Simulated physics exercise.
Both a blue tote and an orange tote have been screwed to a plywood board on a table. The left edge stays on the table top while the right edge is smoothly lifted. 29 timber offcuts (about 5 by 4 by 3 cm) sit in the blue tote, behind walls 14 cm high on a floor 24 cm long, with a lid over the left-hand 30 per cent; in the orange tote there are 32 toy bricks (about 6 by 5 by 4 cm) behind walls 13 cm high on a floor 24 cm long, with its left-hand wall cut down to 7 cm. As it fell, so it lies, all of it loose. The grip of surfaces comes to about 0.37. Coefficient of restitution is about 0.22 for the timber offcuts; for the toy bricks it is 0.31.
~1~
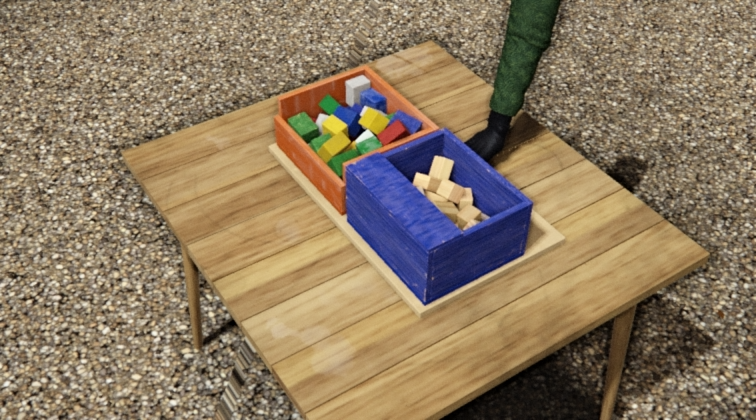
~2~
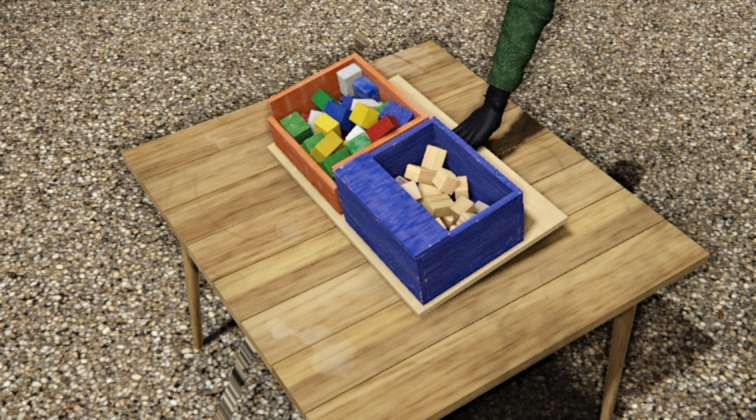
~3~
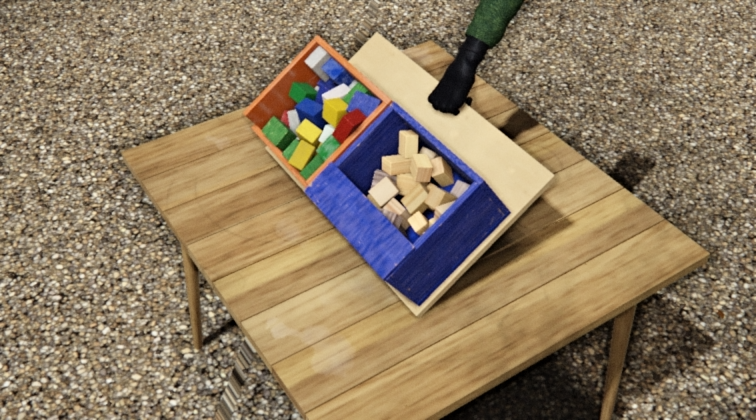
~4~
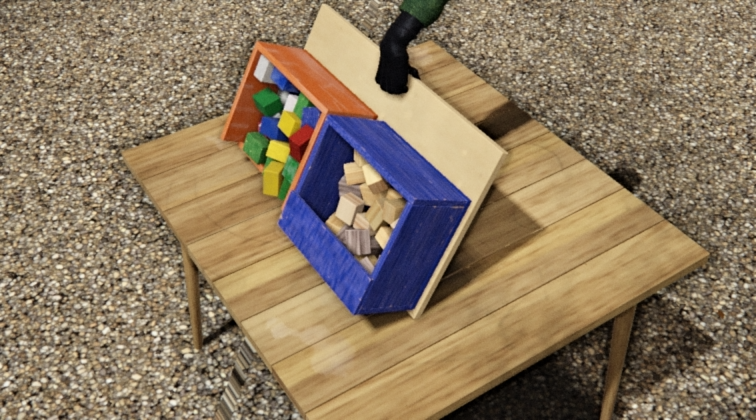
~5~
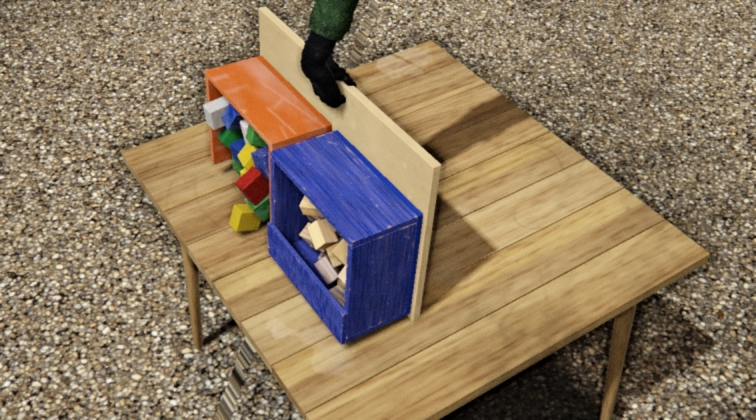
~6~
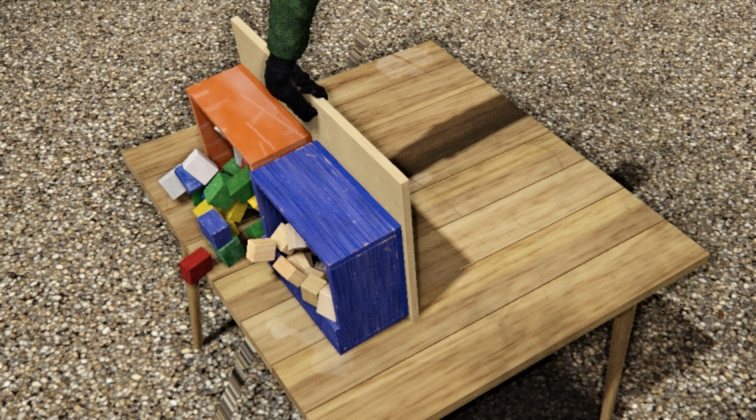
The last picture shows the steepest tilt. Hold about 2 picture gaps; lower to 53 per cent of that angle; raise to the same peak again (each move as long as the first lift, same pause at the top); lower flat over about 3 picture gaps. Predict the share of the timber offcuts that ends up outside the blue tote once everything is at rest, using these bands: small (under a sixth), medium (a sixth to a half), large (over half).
The share is medium.
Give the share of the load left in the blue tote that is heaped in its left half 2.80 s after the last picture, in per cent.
Around 70 per cent.
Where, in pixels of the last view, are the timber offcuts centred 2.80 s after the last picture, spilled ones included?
Centre approx. (408, 250).
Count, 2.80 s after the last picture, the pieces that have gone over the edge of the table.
Around 16, roughly.
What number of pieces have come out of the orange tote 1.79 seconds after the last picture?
At that moment the orange tote count out stands near 30.
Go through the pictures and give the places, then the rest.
In the first frame (places track the rim corner closest to us here, unless another is named), blue tote (432, 249); orange tote (by its farthest rim corner) (363, 68); tipped 0°; all still inside.
The second frame shows blue tote (419, 254); orange tote (352, 56); tipped 10°.
The third frame shows blue tote (388, 274); tipped 34°.
The fourth frame shows blue tote (358, 307); tipped 62°.
The fifth frame shows blue tote (344, 336); tipped 86°; 1 out, the lowest brick at (254, 186).
The sixth frame shows blue tote (342, 347); tipped 96°; 12 out, the lowest brick at (196, 266).
Then, 0.45 s after the last picture, tilt 89°; the blue tote is down by 9 of 29 and the orange tote is down by 23 of 32.
Then, 1.01 s after the last picture, tilt 55°; the blue tote is down by 9 of 29 and the orange tote is down by 29 of 32.
Then, 1.79 s after the last picture, tilt 96°; the blue tote is down by 9 of 29 and the orange tote is down by 29 of 32.
When it is over (2.80 s after the last picture), the blue tote is down by 9 of 29 and the orange tote is down by 29 of 32. Asked share, 9 of 29, 31 per cent.
